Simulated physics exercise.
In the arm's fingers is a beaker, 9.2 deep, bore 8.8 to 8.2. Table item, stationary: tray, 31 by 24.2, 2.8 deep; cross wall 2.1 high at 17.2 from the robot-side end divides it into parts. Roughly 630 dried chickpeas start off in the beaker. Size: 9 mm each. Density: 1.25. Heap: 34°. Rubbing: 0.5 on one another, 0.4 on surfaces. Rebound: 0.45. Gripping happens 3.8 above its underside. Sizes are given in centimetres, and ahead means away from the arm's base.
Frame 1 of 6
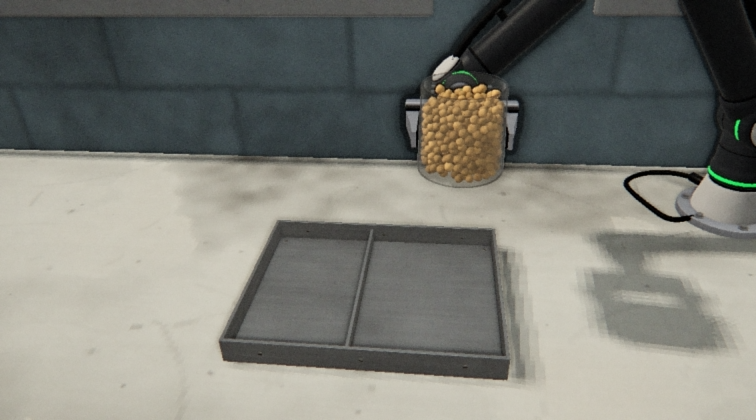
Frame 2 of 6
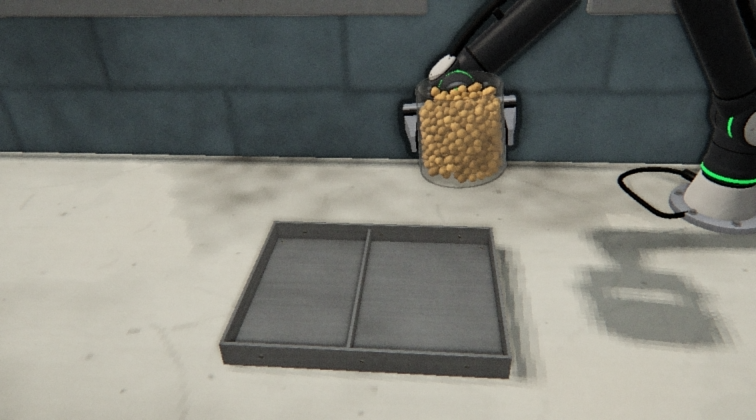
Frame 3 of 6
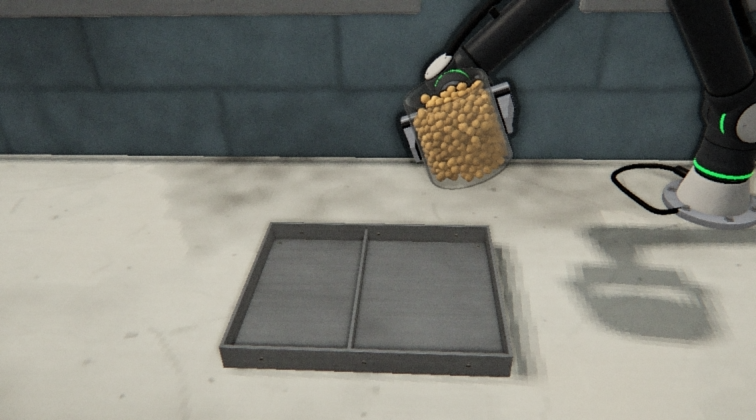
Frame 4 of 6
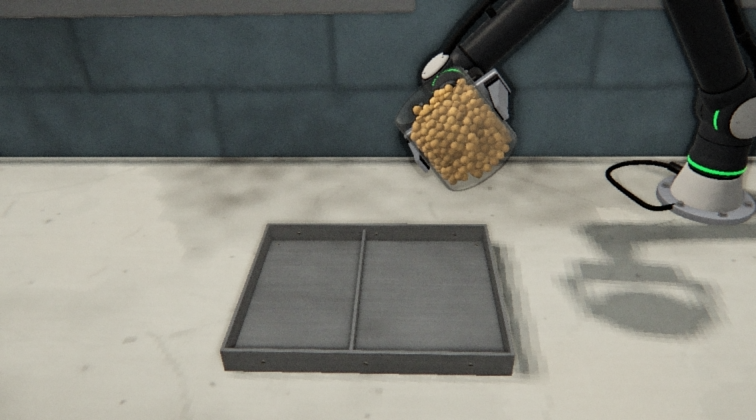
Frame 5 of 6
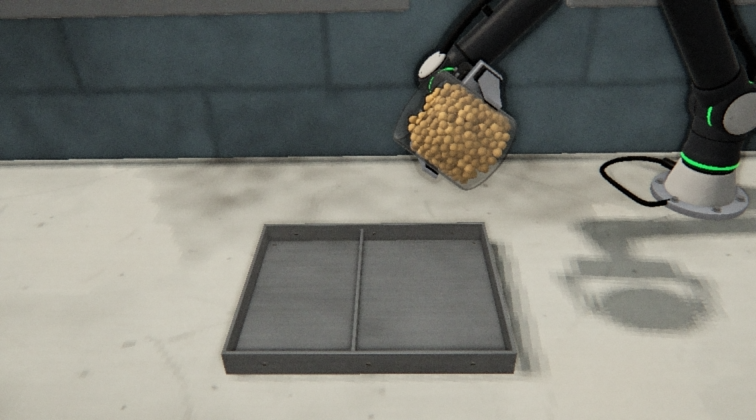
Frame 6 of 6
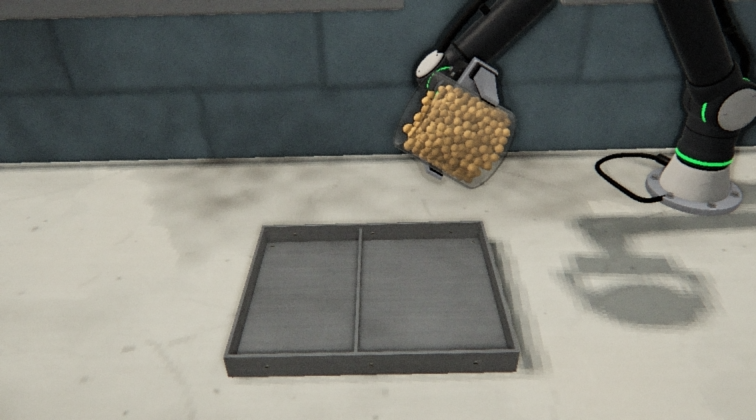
In this clip, a black robot arm holds a clear beaker full of dried chickpeas above a light surface, behind a grey divided tray, and steadily tilts it toward the left while the chickpeas stay inside.
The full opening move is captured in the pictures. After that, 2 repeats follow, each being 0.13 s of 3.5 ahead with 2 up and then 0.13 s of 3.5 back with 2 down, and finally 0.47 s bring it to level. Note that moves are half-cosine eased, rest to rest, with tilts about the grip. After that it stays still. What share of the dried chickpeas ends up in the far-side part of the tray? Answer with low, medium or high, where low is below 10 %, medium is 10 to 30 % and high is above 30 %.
Medium.
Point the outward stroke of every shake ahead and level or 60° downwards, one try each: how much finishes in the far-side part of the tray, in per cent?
First try some 15 %, second try some 0 %.
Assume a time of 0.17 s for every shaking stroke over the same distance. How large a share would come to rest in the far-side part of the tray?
It would be some 5 %.
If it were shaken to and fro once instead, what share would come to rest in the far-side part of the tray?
That would give close to 15 percent.
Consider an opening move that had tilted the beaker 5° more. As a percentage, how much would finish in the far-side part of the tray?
About 20 percent.
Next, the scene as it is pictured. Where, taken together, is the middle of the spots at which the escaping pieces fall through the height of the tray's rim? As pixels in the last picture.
They come through centred close to (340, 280).
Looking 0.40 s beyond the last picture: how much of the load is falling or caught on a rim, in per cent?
I'd reckon close to 1 per cent.
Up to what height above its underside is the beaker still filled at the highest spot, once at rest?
Height at rest: Approx. 8.0 cm.
Then, 0.40 s after the last picture, tilted 58° forward, highest piece 28 above the table; 529 in the beaker, 67 in the far-side part, 26 in the robot-side part, 9 in flight or on a rim.
Then, 0.79 s after the last picture, tilted 22° forward, highest piece 27 above the table; 444 in the beaker, 120 in the far-side part, 65 in the robot-side part, 1 on the table or floor, 1 in flight or on a rim.
Then, 1.19 s after the last picture, level, highest piece 27 above the table; 444 in the beaker, 121 in the far-side part, 65 in the robot-side part, 1 on the table or floor.
Then, 2.24 s after the last picture, level, highest piece 27 above the table; 444 in the beaker, 121 in the far-side part, 65 in the robot-side part, 1 on the table or floor.
Final count, 444 in the beaker, 121 in the far-side part, 65 in the robot-side part, 1 on the table or floor. That is 19 % in the far-side part of the tray.
